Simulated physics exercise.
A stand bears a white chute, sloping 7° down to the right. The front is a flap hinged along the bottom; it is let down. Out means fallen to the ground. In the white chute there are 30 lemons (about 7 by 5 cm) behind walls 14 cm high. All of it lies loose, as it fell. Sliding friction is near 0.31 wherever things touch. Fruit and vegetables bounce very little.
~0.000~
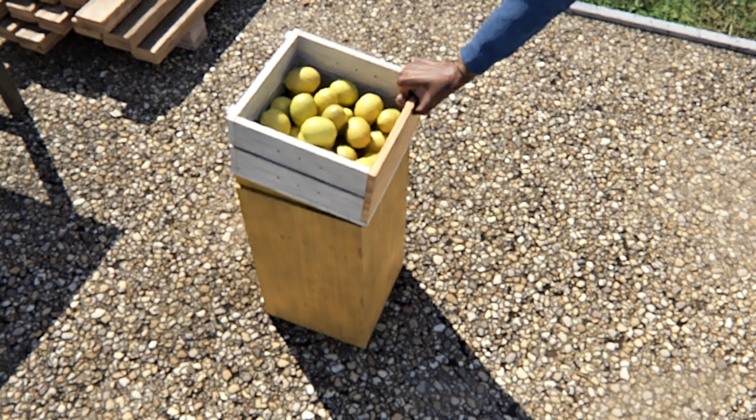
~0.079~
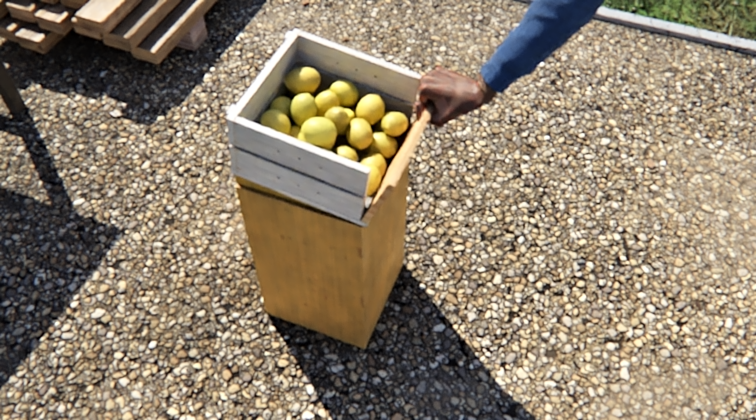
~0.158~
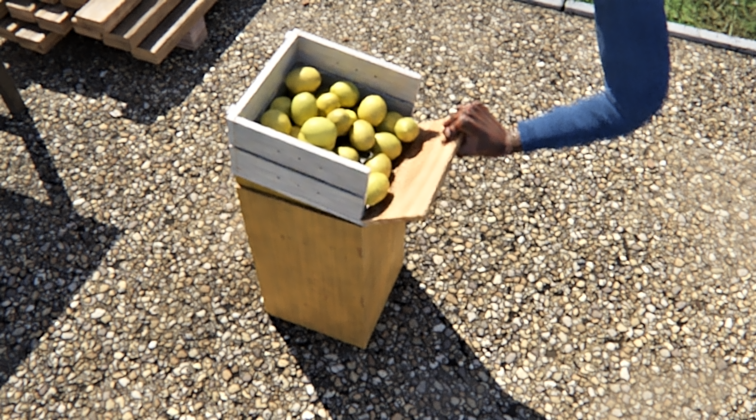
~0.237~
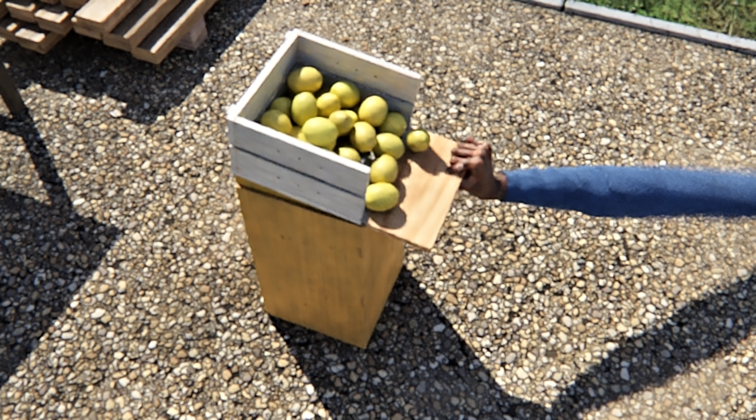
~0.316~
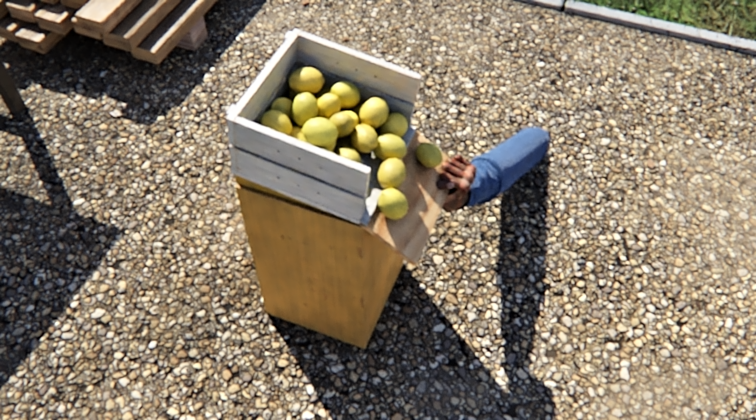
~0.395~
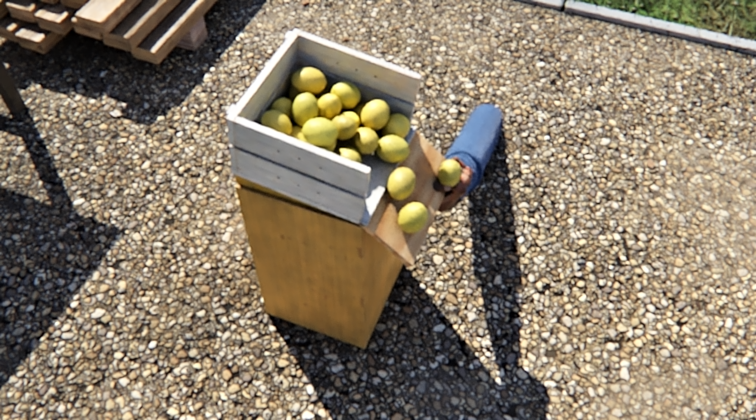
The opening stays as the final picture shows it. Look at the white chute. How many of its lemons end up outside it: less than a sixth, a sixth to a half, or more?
The white chute loses a sixth to a half of its lemons.
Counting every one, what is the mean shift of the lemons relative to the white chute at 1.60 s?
About 20 cm to the right.
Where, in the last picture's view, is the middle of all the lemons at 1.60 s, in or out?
Around (359, 140).
After 0.59 s, the white chute is down by 2 of 30.
After 0.83 s, the white chute is down by 3 of 30.
After 1.17 s, the white chute is down by 6 of 30.
Outcome (at 1.60 s), the white chute is down by 8 of 30. Asked share, 8 of 30, 27 per cent.
